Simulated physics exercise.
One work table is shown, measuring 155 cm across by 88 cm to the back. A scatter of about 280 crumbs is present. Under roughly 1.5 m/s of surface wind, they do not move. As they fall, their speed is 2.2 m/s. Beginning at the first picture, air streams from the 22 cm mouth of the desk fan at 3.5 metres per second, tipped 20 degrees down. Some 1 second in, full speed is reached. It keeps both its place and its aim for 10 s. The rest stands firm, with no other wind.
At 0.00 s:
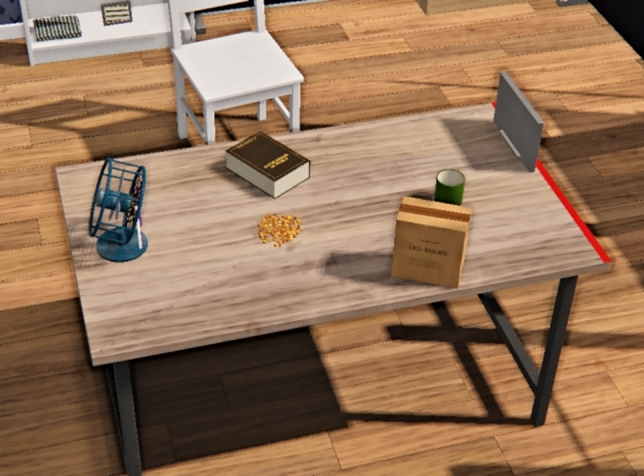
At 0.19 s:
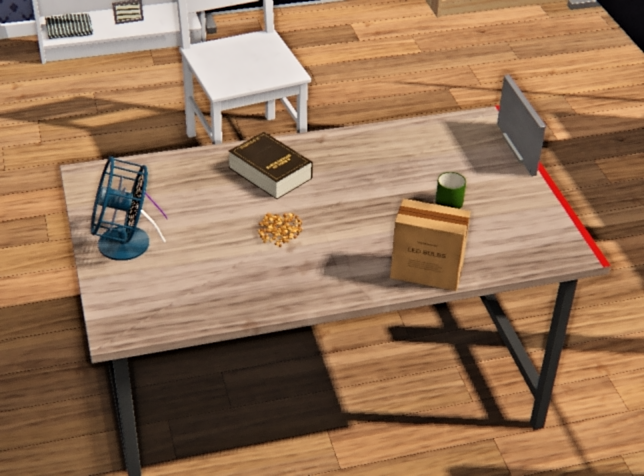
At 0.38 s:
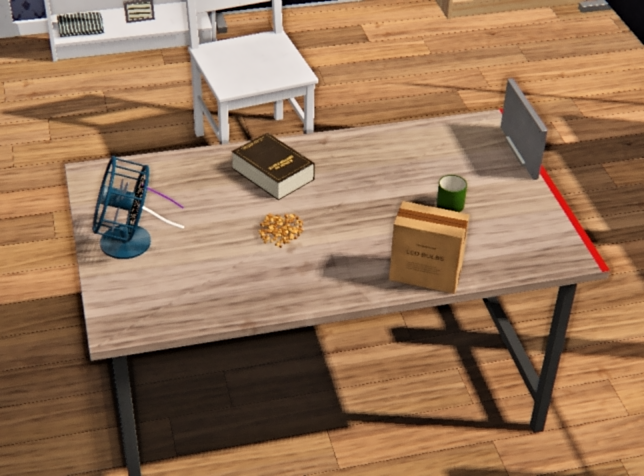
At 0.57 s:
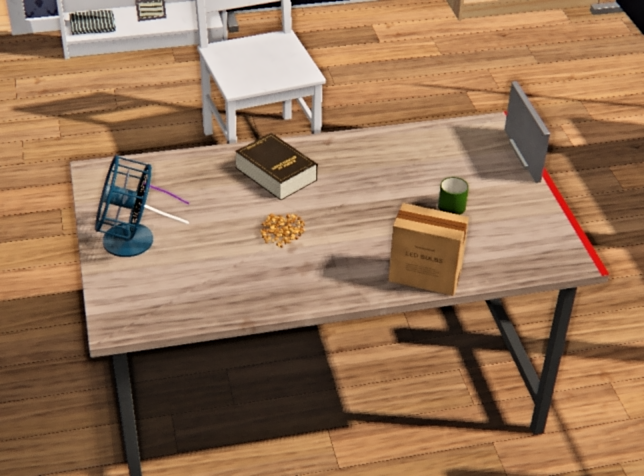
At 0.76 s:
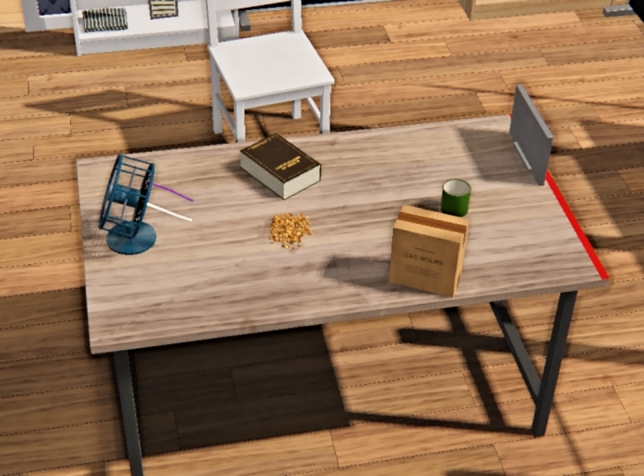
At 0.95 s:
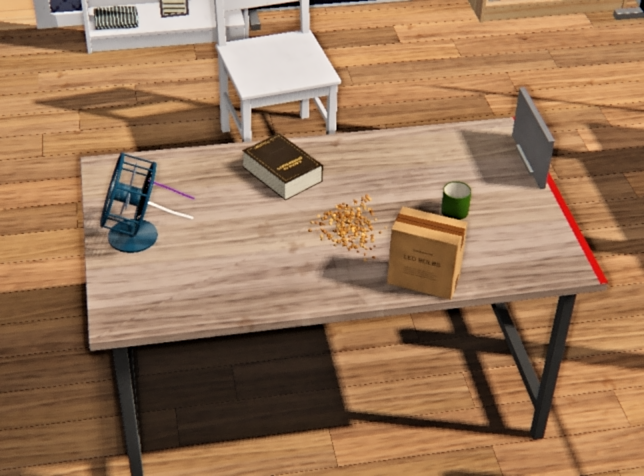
Golden crumbs resting on a wooden table, then scattering rightward past a box as a blue desk fan blows its streamers out.
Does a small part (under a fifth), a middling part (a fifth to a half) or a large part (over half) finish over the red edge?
A large part.
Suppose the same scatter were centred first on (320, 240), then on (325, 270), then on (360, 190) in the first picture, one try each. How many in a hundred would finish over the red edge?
It goes 90 %, then 1 %, then 1 %.
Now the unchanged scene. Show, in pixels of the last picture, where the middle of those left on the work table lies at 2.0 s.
I'd point to somewhere around (529, 179).
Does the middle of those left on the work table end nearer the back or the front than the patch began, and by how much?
So it moved toward the rear end, something like 15 centimetres.
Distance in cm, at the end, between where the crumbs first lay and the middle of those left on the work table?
That comes to some 90 centimetres.
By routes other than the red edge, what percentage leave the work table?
My best guess is roughly 20 %.
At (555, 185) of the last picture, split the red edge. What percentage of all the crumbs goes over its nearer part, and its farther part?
Roughly 60 % cross the nearer stretch, while around 0 % cross the farther one.
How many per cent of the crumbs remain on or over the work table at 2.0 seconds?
Near 40 per cent, more or less.
After 2.0 s the count stands so, 52 % are over the red edge; the middle of those still in play is near (529, 179).
After 3.2 s the count stands so, 58 % are over the red edge; the middle of those still in play is near (534, 177).
After 5.5 s the count stands so, 62 % are over the red edge; the middle of those still in play is near (529, 171).
After 10.0 s, at the end, 64 % are over the red edge; the middle of those still in play is near (529, 171).
